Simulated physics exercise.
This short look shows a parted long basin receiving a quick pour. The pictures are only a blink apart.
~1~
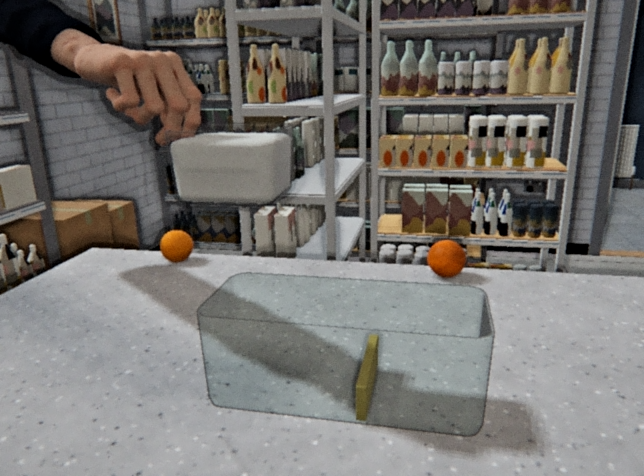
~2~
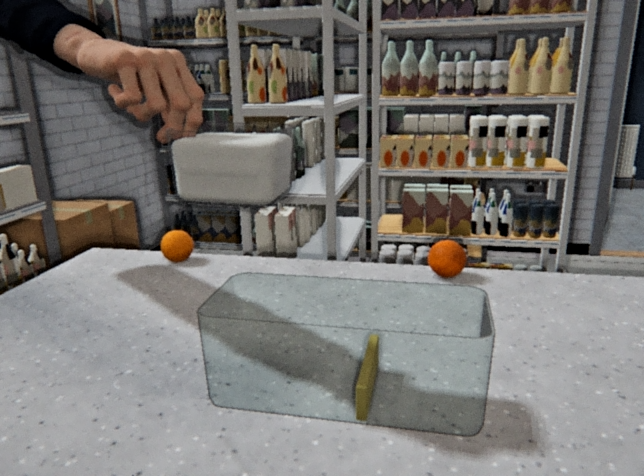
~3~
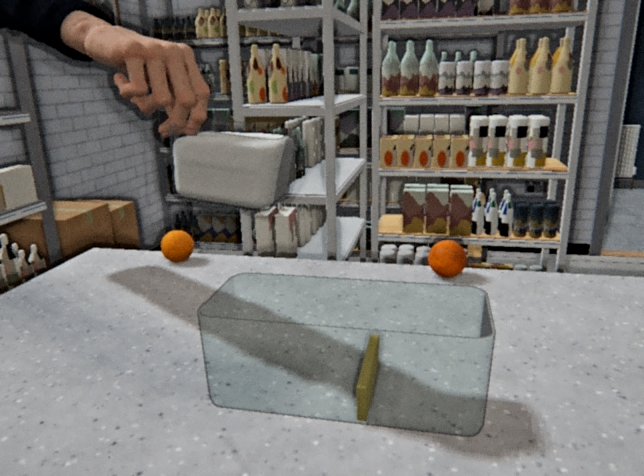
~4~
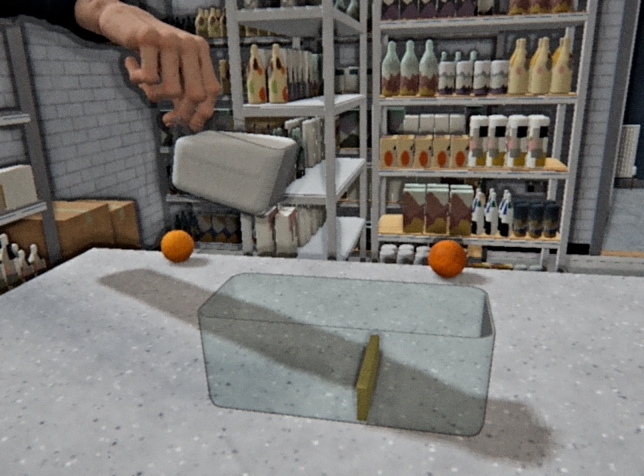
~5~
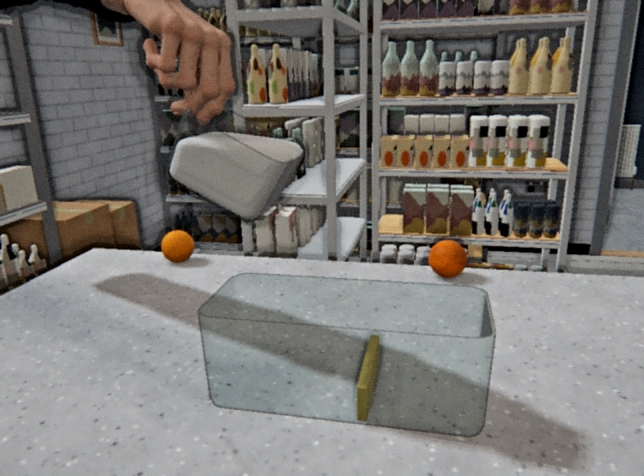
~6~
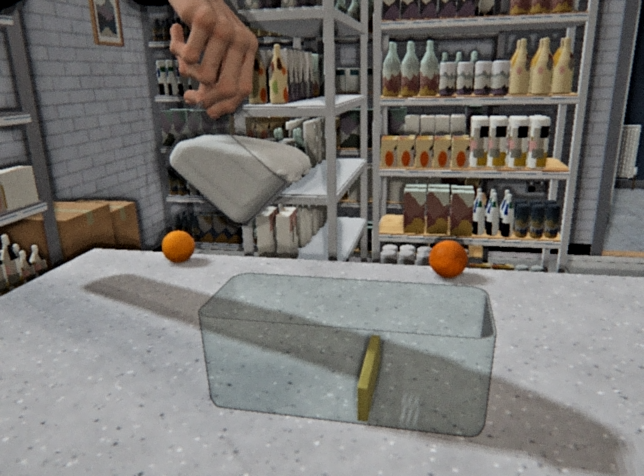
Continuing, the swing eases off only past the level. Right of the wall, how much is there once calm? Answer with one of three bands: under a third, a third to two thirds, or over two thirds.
Under a third.
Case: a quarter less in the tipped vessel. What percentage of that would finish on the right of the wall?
I'd put it at around 15 %.
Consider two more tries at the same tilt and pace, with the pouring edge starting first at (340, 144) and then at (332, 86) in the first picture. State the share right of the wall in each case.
First place gives some 55 %, second place some 55 %.
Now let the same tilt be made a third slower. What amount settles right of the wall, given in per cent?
Roughly 25 %.
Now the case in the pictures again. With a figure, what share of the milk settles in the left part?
Around 75 percent.
A moment on, the tilt is 117° and 13 per cent is still to pour, 36 is left of the wall and 5 right of it.
Next, the tilt is 122° and 0 per cent is still to pour, 82 is left of the wall and 9 right of it.
Then the tilt is 122° and 0 per cent is still to pour, 74 is left of the wall and 16 right of it.
Later the tilt is 122° and 0 per cent is still to pour, 75 is left of the wall and 17 right of it.
At rest 75 per cent lies left of the wall, 17 right of it and 7 outside.
